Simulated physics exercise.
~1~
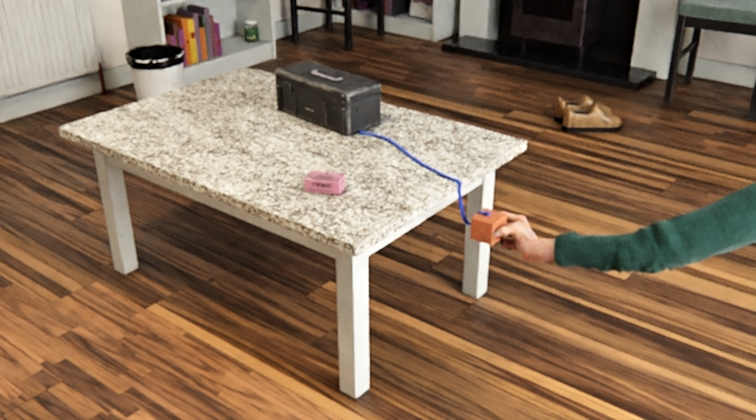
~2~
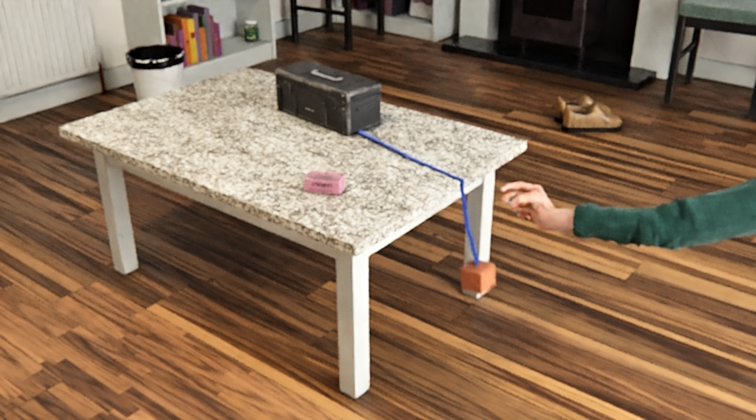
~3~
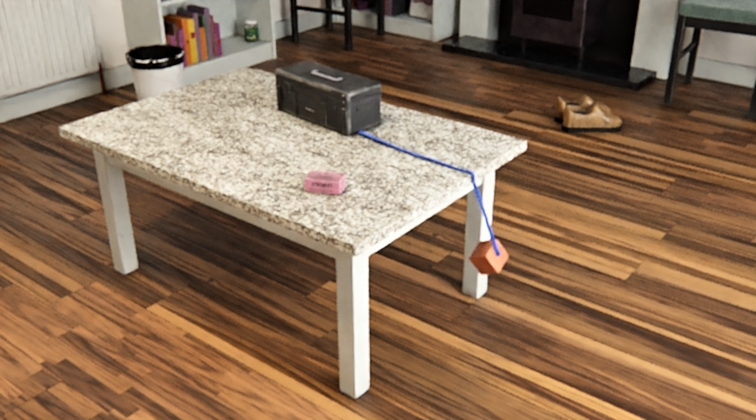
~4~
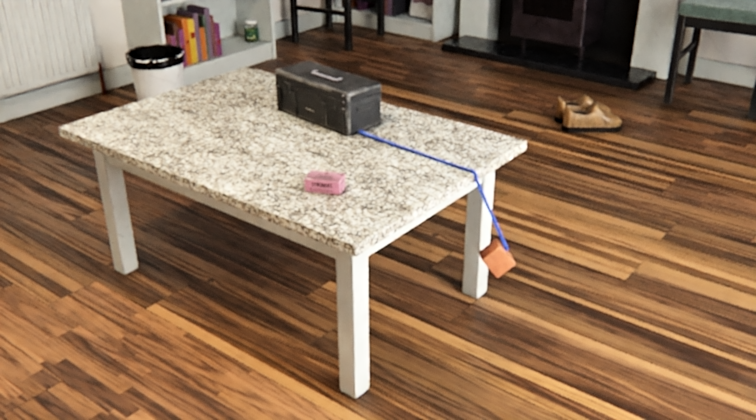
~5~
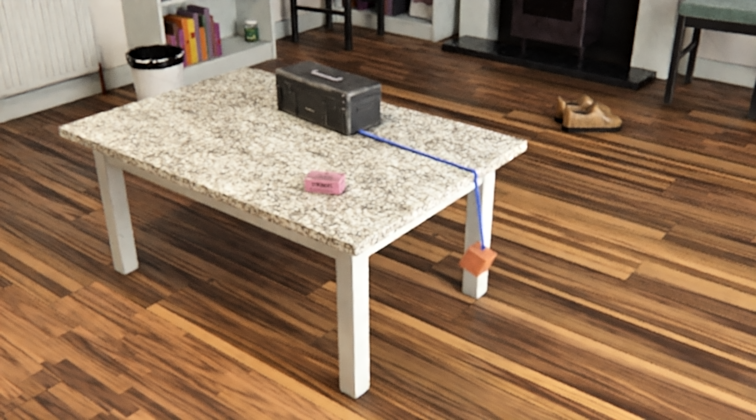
Orange block on a blue ribbon tied to a black toolbox drops from a hand and swings beside the table, still hanging.
